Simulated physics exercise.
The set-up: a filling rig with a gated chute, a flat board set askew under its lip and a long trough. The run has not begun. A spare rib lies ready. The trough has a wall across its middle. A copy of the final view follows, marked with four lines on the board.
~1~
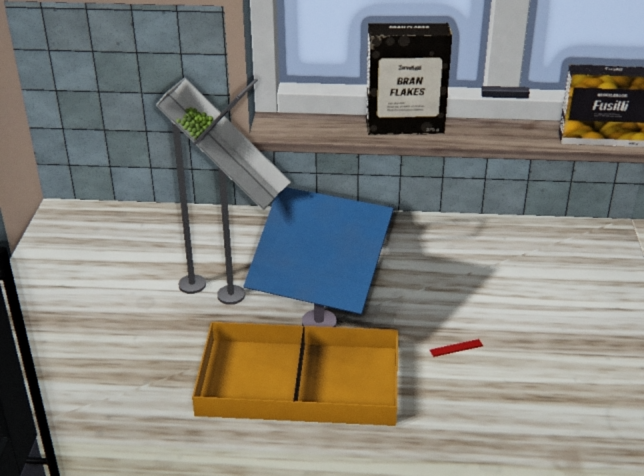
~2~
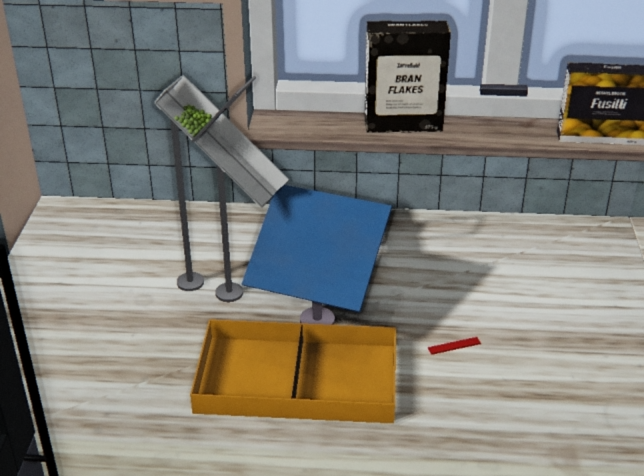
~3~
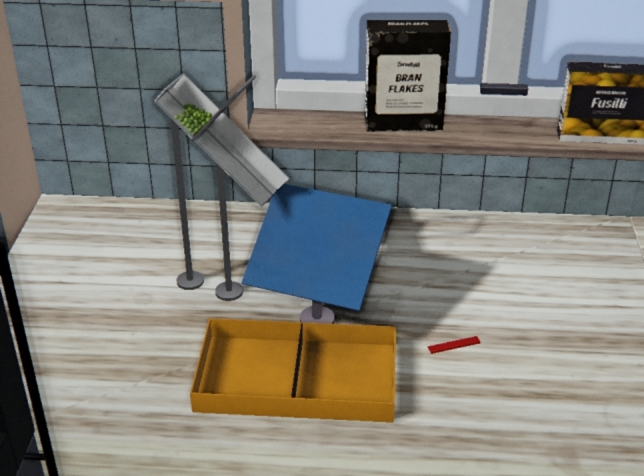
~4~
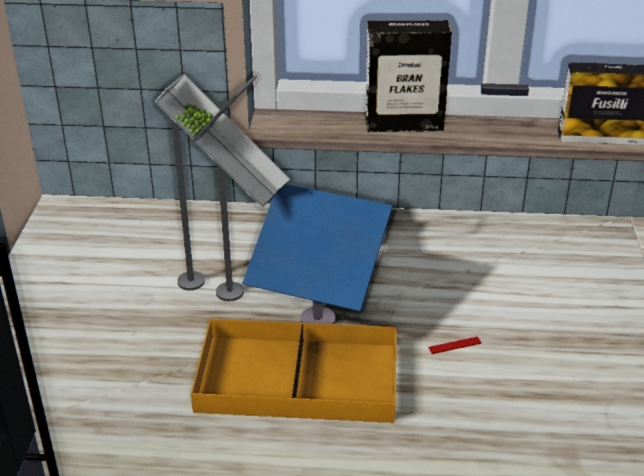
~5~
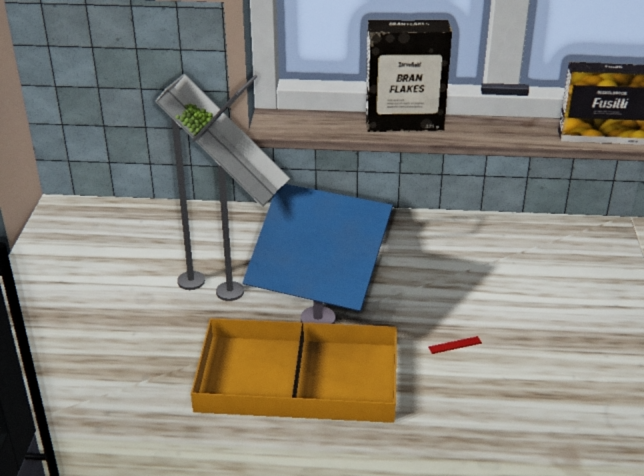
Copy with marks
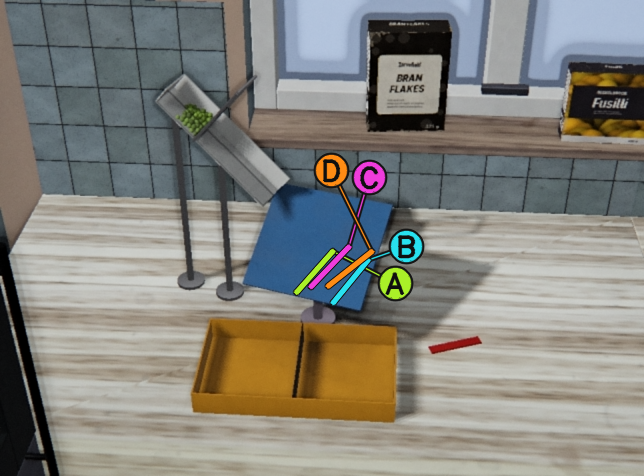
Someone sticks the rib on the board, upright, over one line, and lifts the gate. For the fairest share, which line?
Choose D.
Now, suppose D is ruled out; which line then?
The answer is B.
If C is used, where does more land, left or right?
The left half.
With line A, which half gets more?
The left half.
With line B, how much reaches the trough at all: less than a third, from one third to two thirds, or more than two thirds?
Line B gives more than two thirds.
On the marked copy, line A from (332, 251) to (296, 292); line B from (368, 260) to (333, 302); line C from (348, 247) to (311, 286); line D from (371, 251) to (328, 286).
With A, of what is caught, all but a few in the left half, a small share in the right.
With B, of what is caught, close to a third in the left half, close to two thirds in the right.
With C, of what is caught, all but a few in the left half, only a few in the right.
With D, of what is caught, close to half in the left half, close to half in the right.
